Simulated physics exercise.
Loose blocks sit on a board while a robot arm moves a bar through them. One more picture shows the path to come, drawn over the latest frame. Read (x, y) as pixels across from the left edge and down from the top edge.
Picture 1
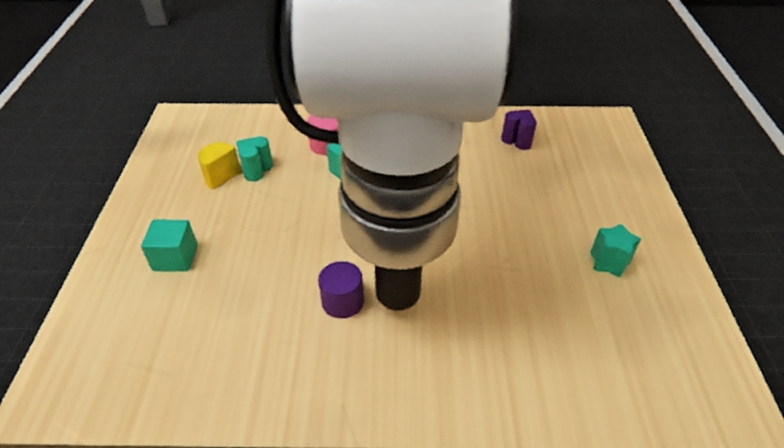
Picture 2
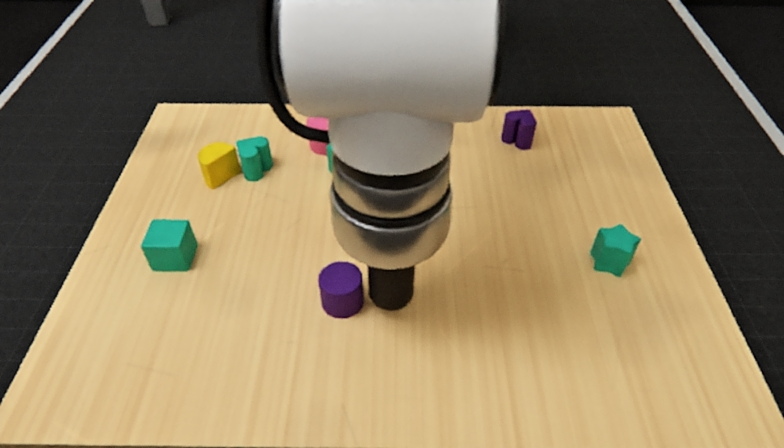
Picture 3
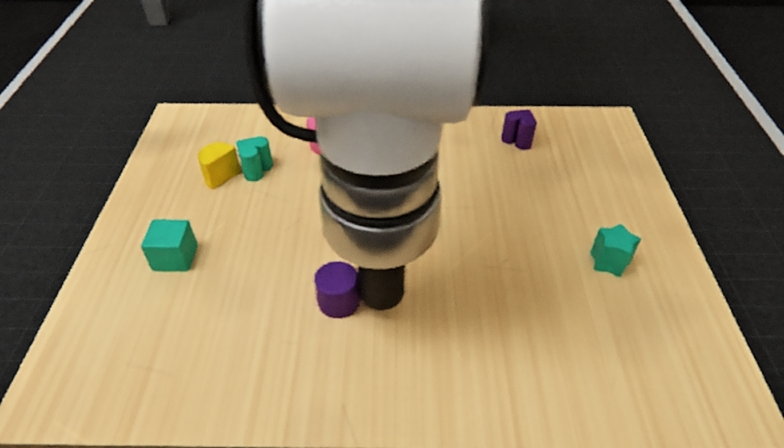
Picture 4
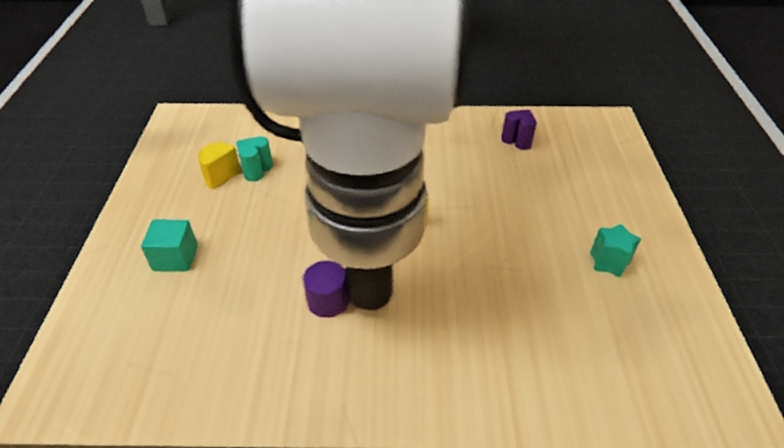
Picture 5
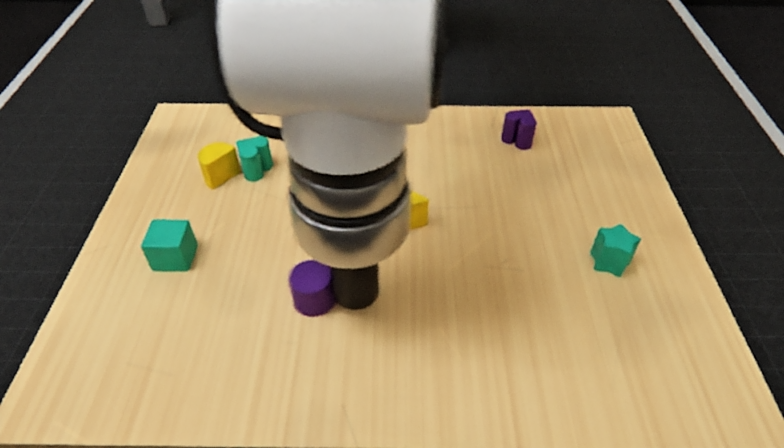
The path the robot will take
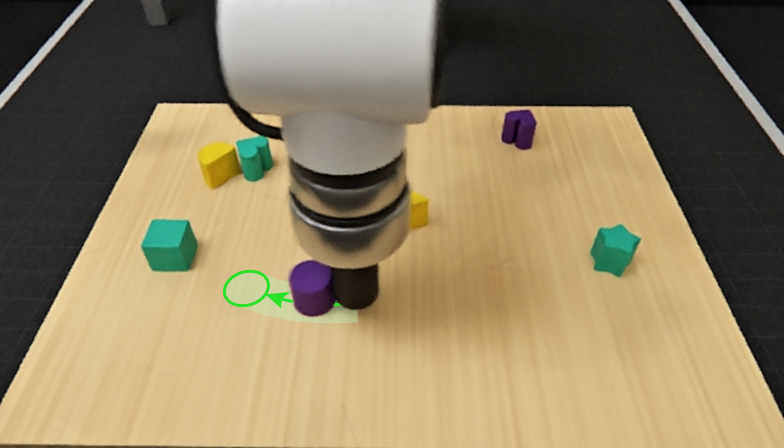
In the video, a robot arm lowers a dark bar onto a wooden board scattered with colored blocks and moves it slowly left until it meets a purple disc, then pushes the disc a short way left.
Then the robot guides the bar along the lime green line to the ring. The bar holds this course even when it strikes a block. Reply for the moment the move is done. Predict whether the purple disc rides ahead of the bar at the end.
In the end it is ahead.
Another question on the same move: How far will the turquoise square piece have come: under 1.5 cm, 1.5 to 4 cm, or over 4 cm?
Moves under 1.5 cm.
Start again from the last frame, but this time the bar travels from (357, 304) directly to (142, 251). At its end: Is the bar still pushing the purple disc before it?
In short: No.
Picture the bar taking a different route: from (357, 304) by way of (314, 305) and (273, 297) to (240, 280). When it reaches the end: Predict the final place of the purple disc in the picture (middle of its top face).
When the path ends, it will be at (189, 251).
Drawn move, from (357, 304) over (318, 304) and (280, 299) to (247, 288).
On the path given first. One third of the way, bar (316, 294); purple disc (271, 271).
Two thirds of the way, bar (277, 288); purple disc (232, 264).
At the end, bar (243, 278); turquoise square piece still; purple disc (198, 256).
